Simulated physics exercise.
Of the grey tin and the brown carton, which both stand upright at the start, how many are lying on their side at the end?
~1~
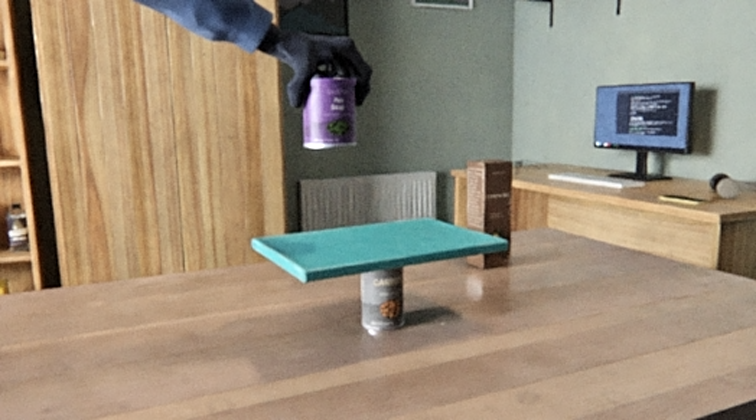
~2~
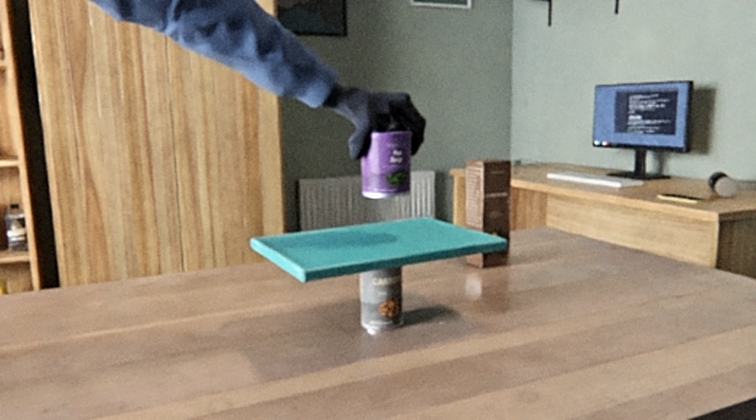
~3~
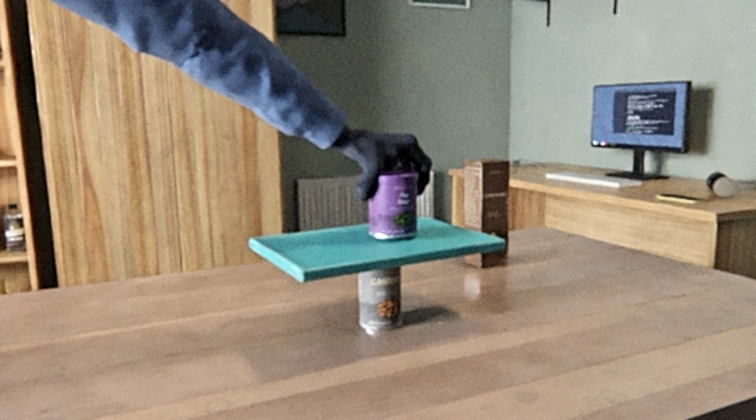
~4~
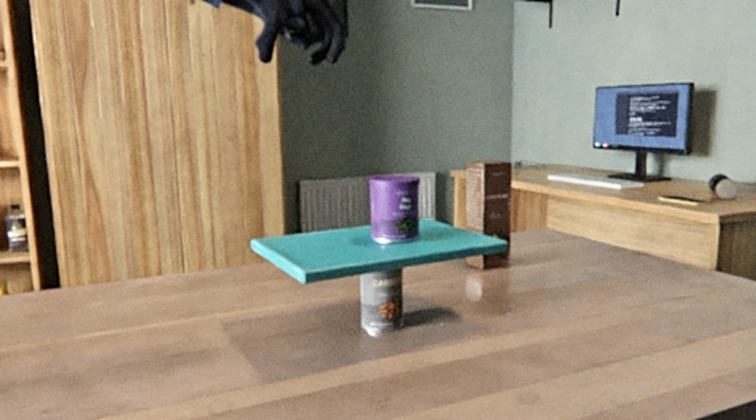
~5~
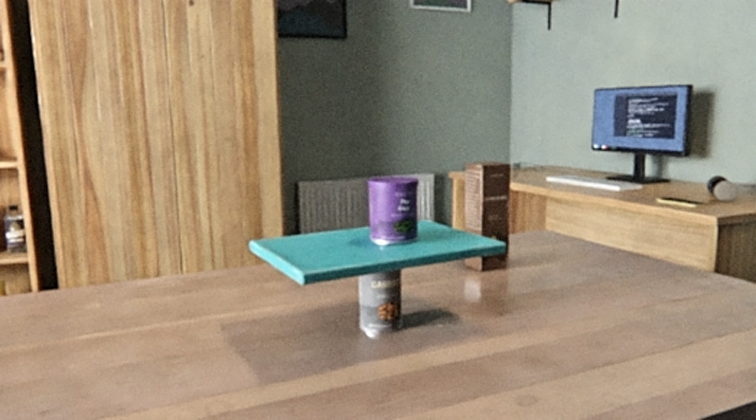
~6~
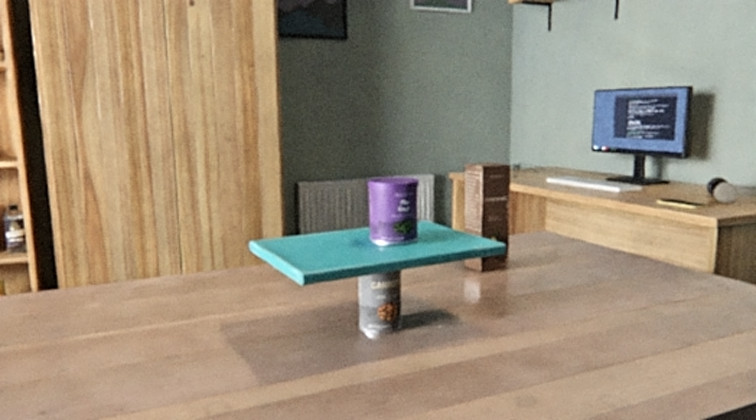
None of them are. The grey tin is still upright beneath the tray, and the brown carton is still standing behind it.
